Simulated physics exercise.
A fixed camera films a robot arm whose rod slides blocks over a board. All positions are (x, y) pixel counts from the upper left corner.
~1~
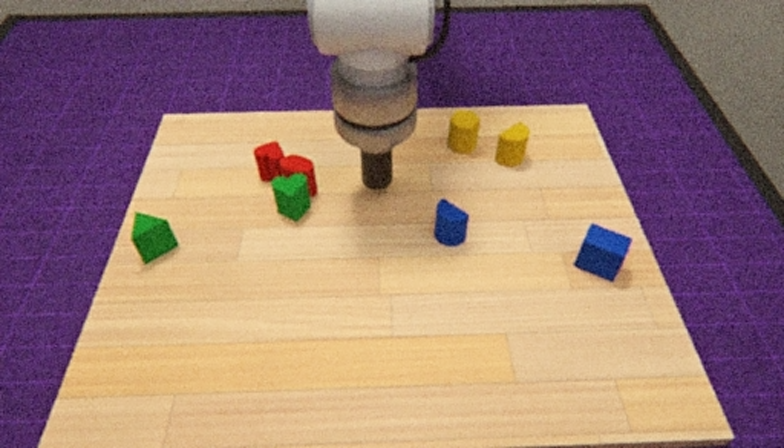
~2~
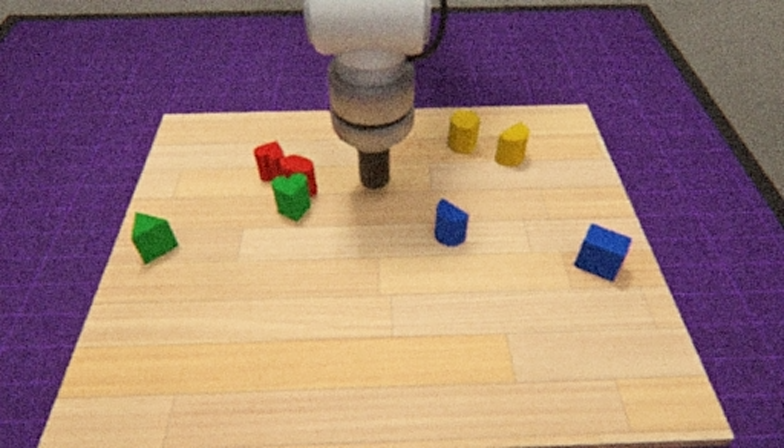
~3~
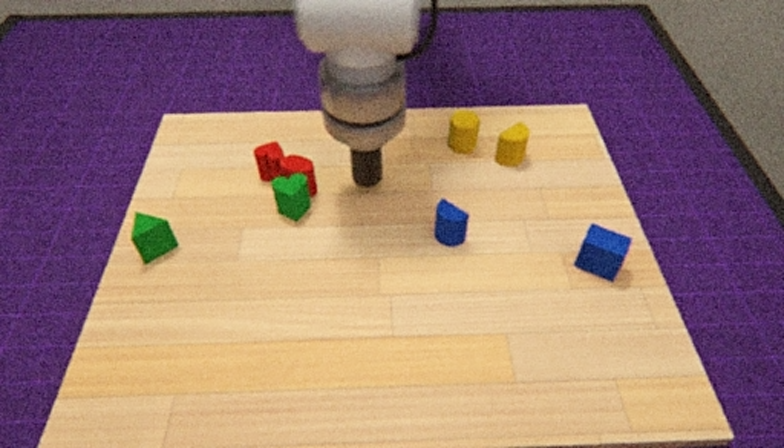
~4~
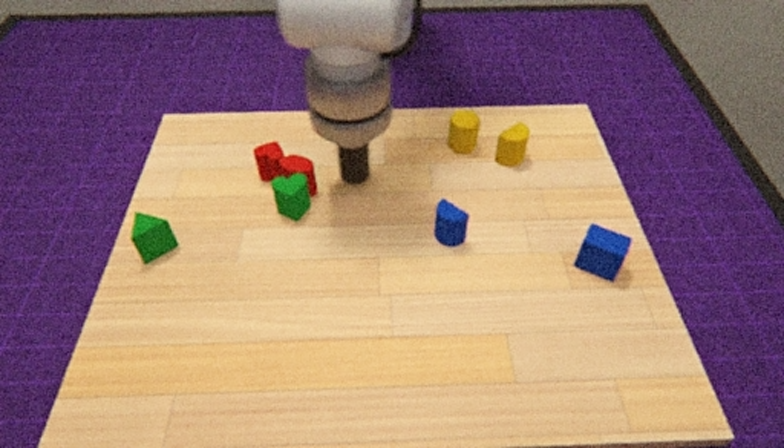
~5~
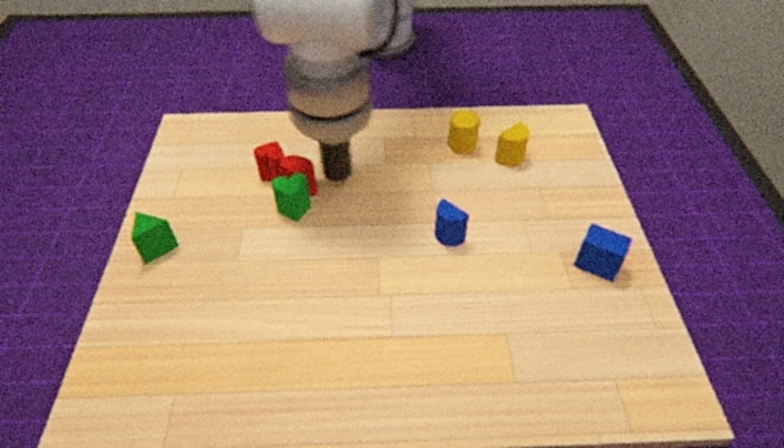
On a light wooden board over a purple surface, a robot arm's dark rod slid a short way left toward the red and green blocks, while all the scattered colored blocks stayed still.
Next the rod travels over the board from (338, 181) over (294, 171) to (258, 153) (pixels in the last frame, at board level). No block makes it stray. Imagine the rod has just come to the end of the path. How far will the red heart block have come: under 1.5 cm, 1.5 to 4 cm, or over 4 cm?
From 1.5 to 4 cm.
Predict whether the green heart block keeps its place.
Left where it is.
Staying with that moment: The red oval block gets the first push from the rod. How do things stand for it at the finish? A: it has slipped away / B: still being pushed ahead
Correct choice: A.
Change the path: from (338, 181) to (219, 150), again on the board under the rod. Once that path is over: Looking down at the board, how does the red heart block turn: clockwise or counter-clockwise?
My prediction: CCW.
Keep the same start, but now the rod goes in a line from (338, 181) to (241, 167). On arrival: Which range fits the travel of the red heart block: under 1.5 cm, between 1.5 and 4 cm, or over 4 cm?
Net shift: Above 4 cm.
The first path, step by step. One third of the way, rod at (305, 167); red oval block at (284, 166), turned 15° anticlockwise.
Two thirds of the way, rod at (279, 155); red heart block at (251, 148), turned 15° anticlockwise; red oval block at (284, 166), turned 15° anticlockwise.
At the end, rod at (256, 144); red heart block at (248, 149), turned 25° anticlockwise; green heart block in place; red oval block at (284, 166), turned 15° anticlockwise.
